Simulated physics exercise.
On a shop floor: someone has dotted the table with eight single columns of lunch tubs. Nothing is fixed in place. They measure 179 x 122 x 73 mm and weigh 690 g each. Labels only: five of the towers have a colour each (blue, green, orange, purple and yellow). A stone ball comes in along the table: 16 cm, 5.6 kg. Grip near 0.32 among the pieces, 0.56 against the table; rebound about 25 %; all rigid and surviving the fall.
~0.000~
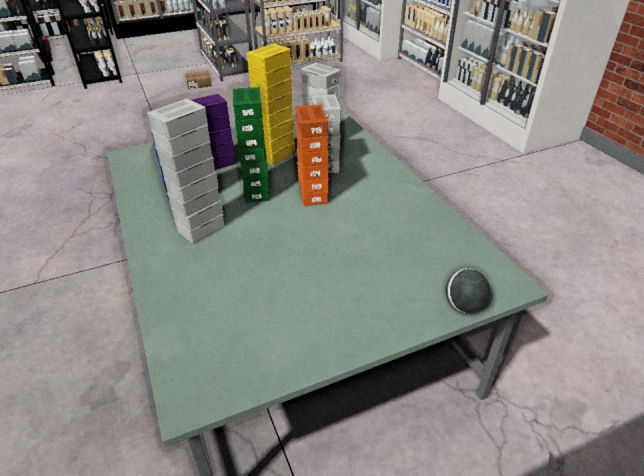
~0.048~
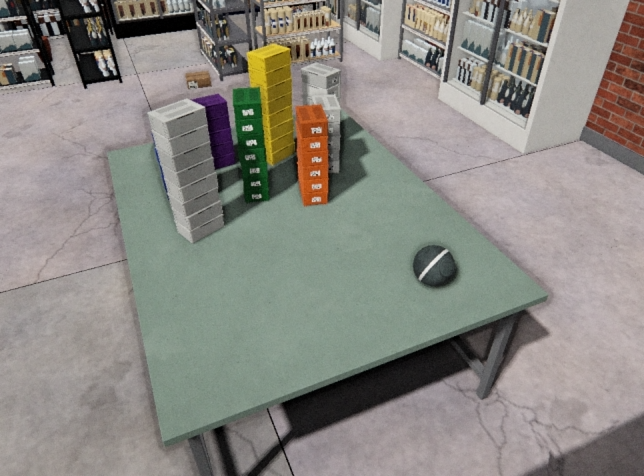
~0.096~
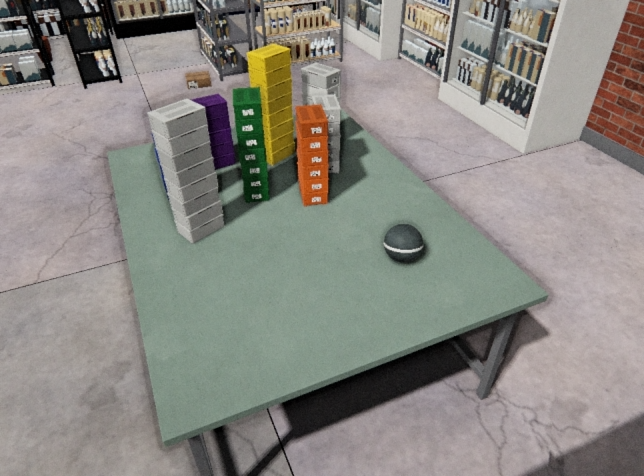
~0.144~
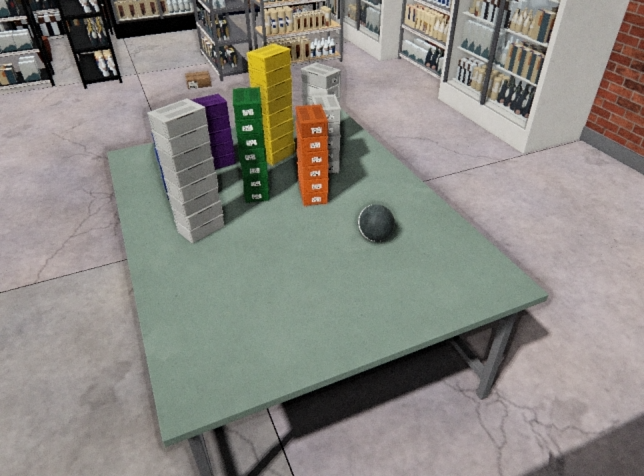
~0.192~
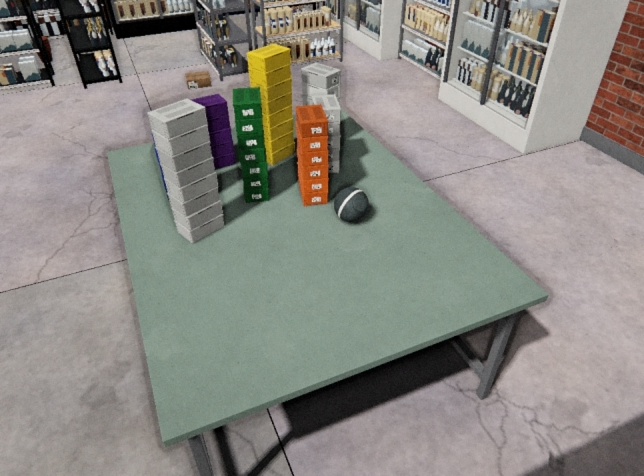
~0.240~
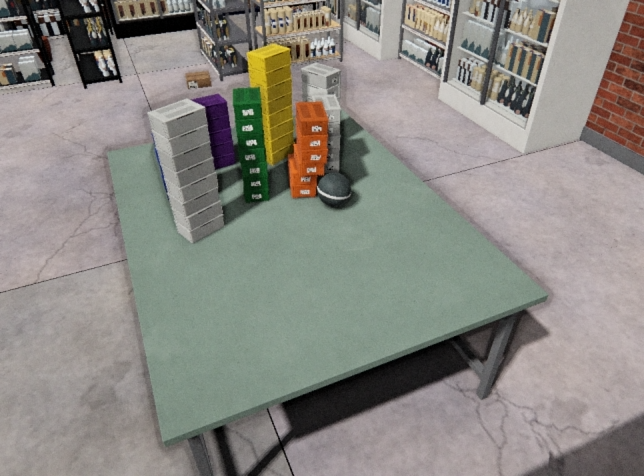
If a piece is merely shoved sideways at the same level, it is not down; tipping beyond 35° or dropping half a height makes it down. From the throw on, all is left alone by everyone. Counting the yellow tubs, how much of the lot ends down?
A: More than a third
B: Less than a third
(A) More than a third.
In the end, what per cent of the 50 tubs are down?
Around 20 per cent, I'd say.
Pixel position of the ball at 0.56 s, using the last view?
Position: About (283, 146).
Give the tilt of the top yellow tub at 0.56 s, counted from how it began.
Angle at that time, about 10 degrees.
By 0.36 s, ball still moving; none of the 8 yellow tubs down (0 of 50 in all colours); top yellow tub unmoved; top orange tub tilted 17°.
By 0.56 s, ball still moving; none of the 8 yellow tubs down (3 of 50 in all colours); top yellow tub tilted 11°; top orange tub tilted 12°, 22 cm lower.
By 0.96 s, ball still moving; 5 of the 8 yellow tubs down (8 of 50 in all colours); top yellow tub on its side; top orange tub on its side.
By 1.94 s, ball at rest; 6 of the 8 yellow tubs down (9 of 50 in all colours); top yellow tub on its side; top orange tub upside down.
When it is over (2.8 s), ball at rest; 6 of the 8 yellow tubs down (9 of 50 in all colours); top yellow tub on its side; top orange tub upside down. That is 75 per cent. In pixels of the last frame, middles, top yellow tub near (234, 164), top orange tub near (362, 190).
